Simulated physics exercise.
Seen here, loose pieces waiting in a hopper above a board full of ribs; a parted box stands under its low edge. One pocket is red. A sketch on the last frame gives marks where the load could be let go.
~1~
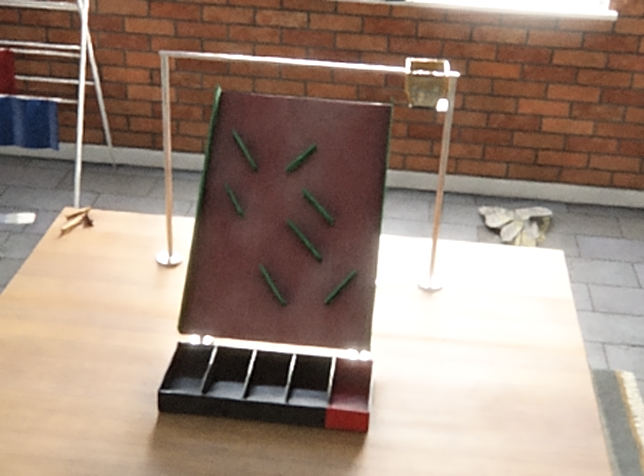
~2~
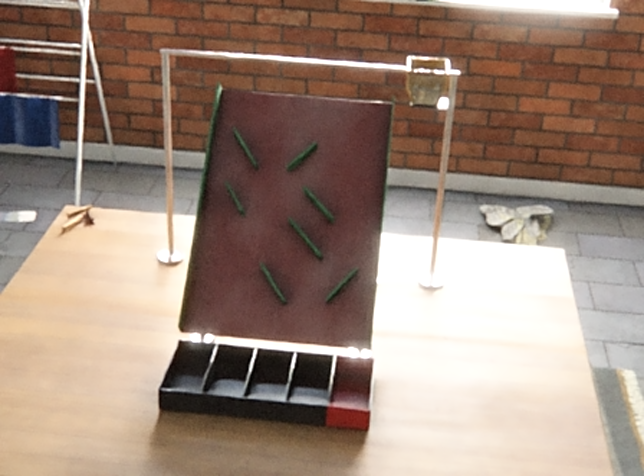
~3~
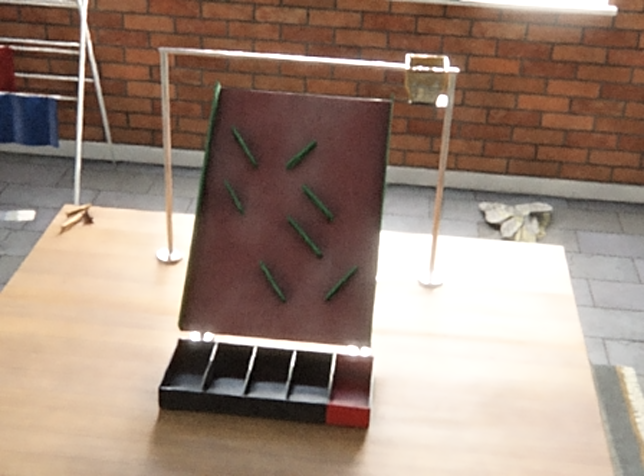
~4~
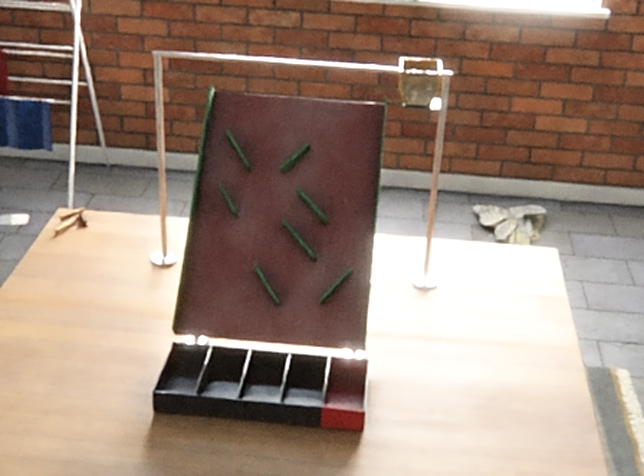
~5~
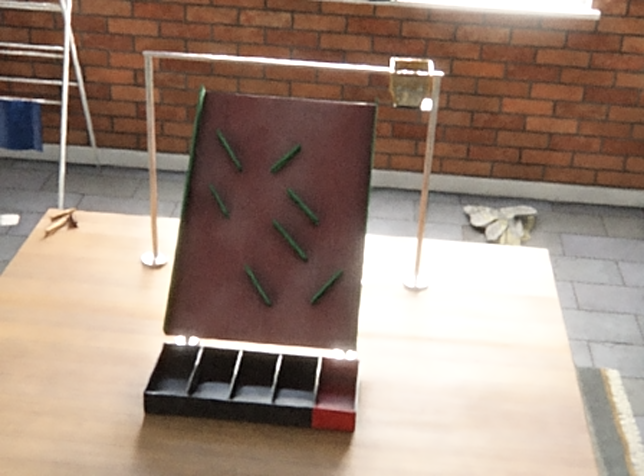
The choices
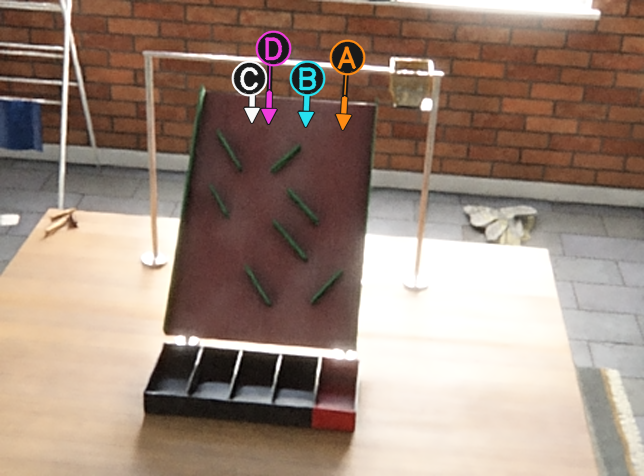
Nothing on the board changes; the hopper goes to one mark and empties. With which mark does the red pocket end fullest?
Choose A.
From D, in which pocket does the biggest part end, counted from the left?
It is the second one.
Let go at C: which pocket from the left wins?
It is the fourth one.
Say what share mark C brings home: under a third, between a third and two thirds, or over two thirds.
It is under a third.
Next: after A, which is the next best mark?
It is B.
On the marked copy, mark A meets the board at (343, 124); mark B meets the board at (305, 121); mark C meets the board at (251, 117); mark D meets the board at (268, 118).
With A, roughly a third in the red pocket, roughly two thirds in other pockets.
With B, roughly a quarter in the red pocket, the larger part in other pockets.
With C, just a few in the red pocket, almost all in other pockets.
With D, just a few in the red pocket, almost all in other pockets.
